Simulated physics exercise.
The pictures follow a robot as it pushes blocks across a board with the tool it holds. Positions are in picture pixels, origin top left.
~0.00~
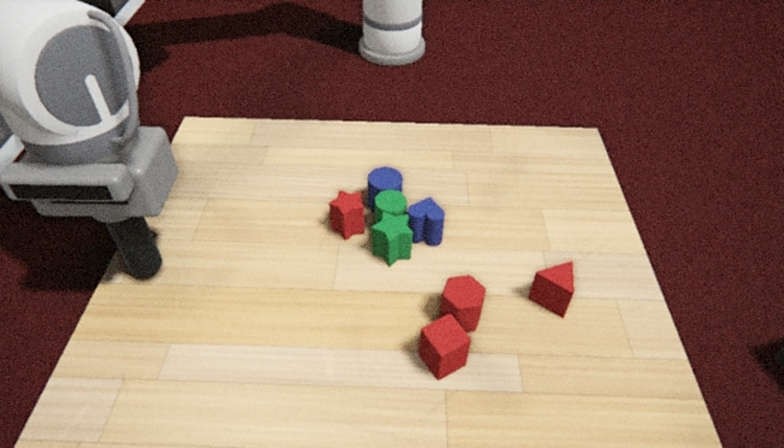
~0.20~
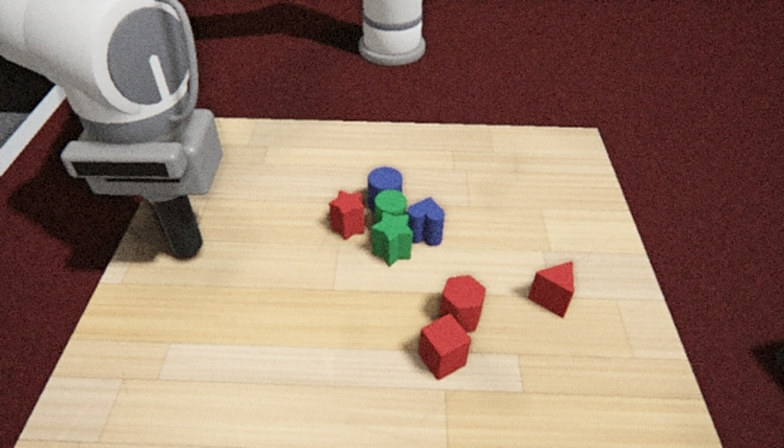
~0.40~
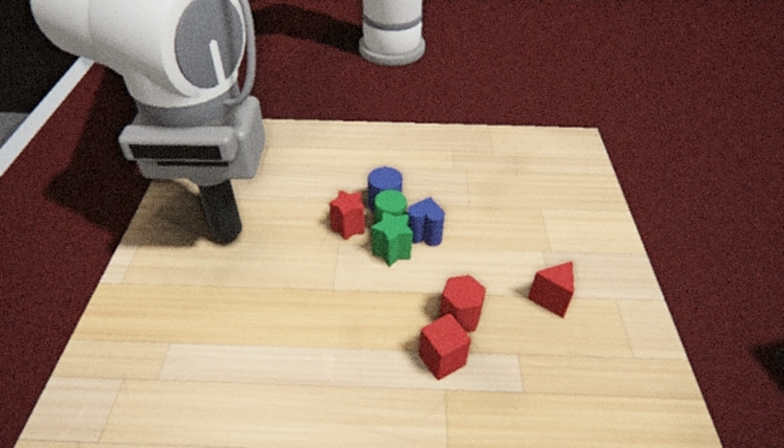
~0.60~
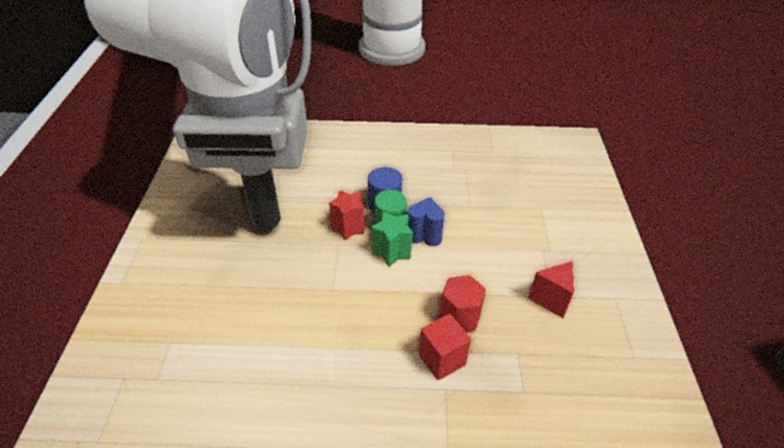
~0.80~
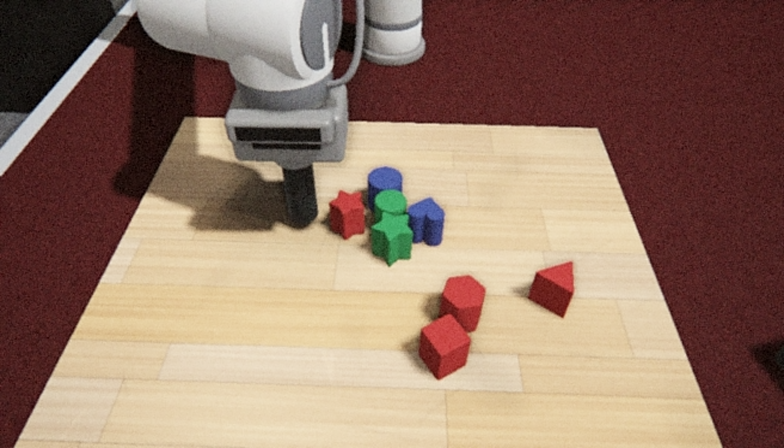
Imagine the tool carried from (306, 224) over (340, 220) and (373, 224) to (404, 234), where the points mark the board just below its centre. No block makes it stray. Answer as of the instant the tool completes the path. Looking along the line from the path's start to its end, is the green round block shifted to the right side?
Yes, that is what happens.
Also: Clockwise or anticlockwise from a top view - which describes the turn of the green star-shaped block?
Viewed from above: Clockwise.
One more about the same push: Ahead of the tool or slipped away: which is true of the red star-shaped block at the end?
Pushed along.
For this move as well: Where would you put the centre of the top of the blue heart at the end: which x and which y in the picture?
At (492, 221).
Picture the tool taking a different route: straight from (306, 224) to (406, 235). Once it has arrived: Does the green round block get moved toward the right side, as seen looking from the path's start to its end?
No, I don't think so.
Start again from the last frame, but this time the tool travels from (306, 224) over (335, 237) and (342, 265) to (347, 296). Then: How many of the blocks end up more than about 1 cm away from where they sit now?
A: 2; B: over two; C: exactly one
My answer is option C.
The first path, step by step. One third of the way, tool (339, 211); red star-shaped block (361, 203).
Two thirds of the way, tool (373, 214); red star-shaped block (397, 207); green round block (427, 205); green star-shaped block (401, 231), turned 30° clockwise; blue heart (458, 215).
At the end, tool (405, 224); red star-shaped block (430, 217); green round block (461, 215); green star-shaped block (414, 238), turned 95° clockwise; blue heart (492, 221), turned 30° anticlockwise.
